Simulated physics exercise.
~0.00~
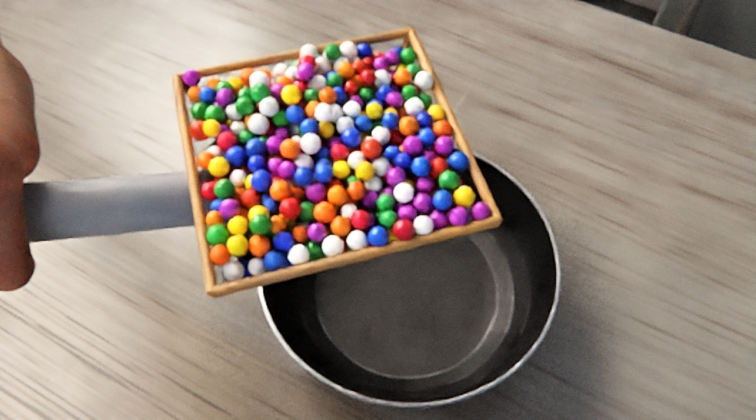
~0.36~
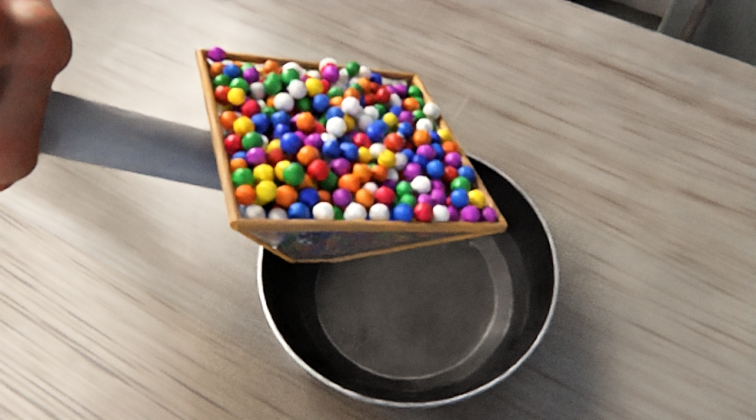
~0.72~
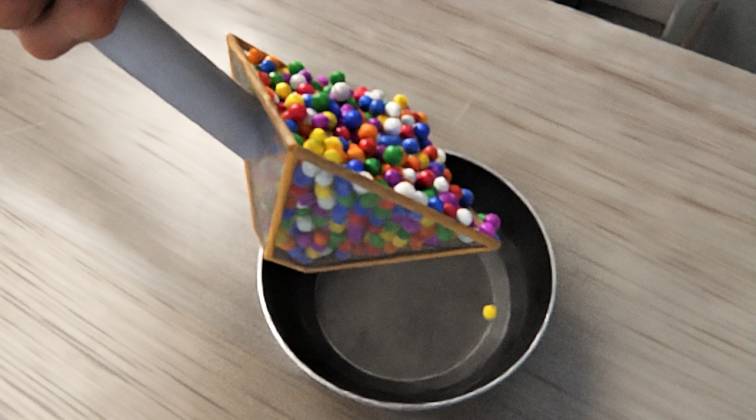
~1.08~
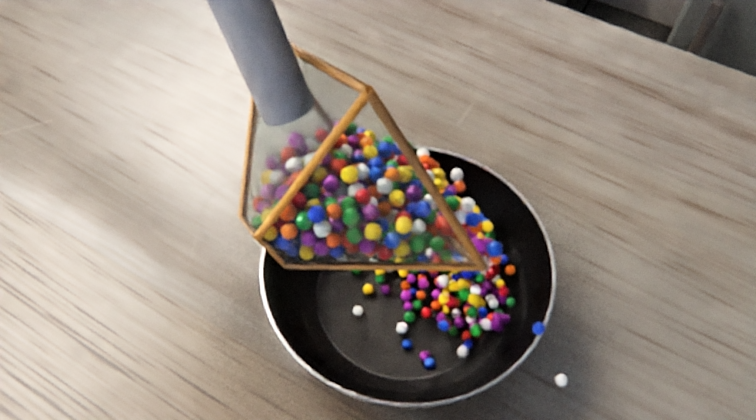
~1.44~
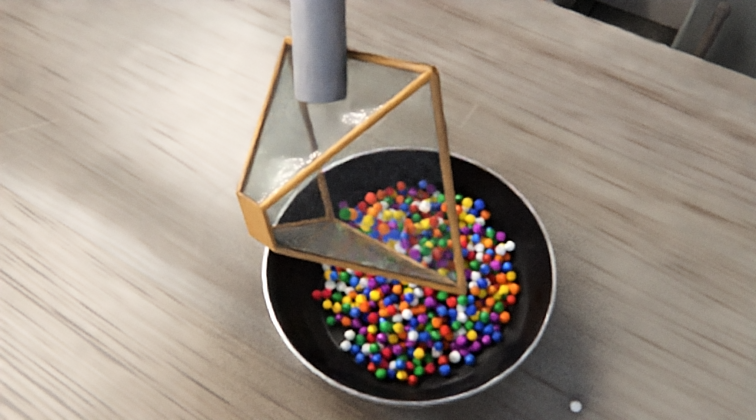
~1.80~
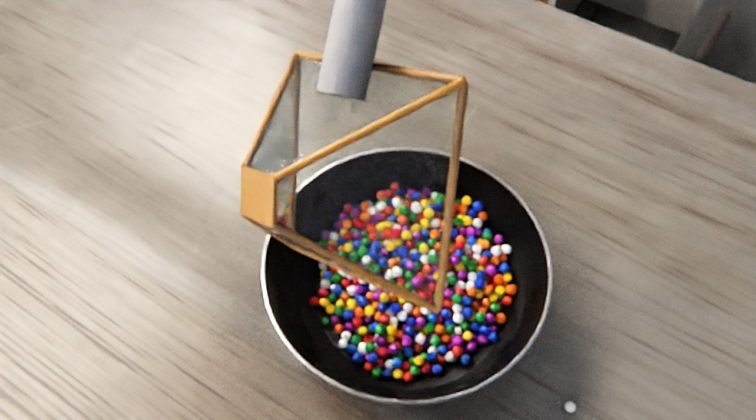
The clip opens on a square, clear-sided scoop with wooden-looking edges, brimming with small multicoloured beads, held by its grey handle above a dark round pan on a wooden table. A hand at the left raises the handle, and the scoop tips toward the right. A yellow bead drops first, then beads stream over the lower corner into the pan, while a white one lands on the table outside. The handle swings upright and the scoop empties completely. It tilts a little further and ends above the pan, whose bottom is covered with colourful beads, with the white bead still lying outside.
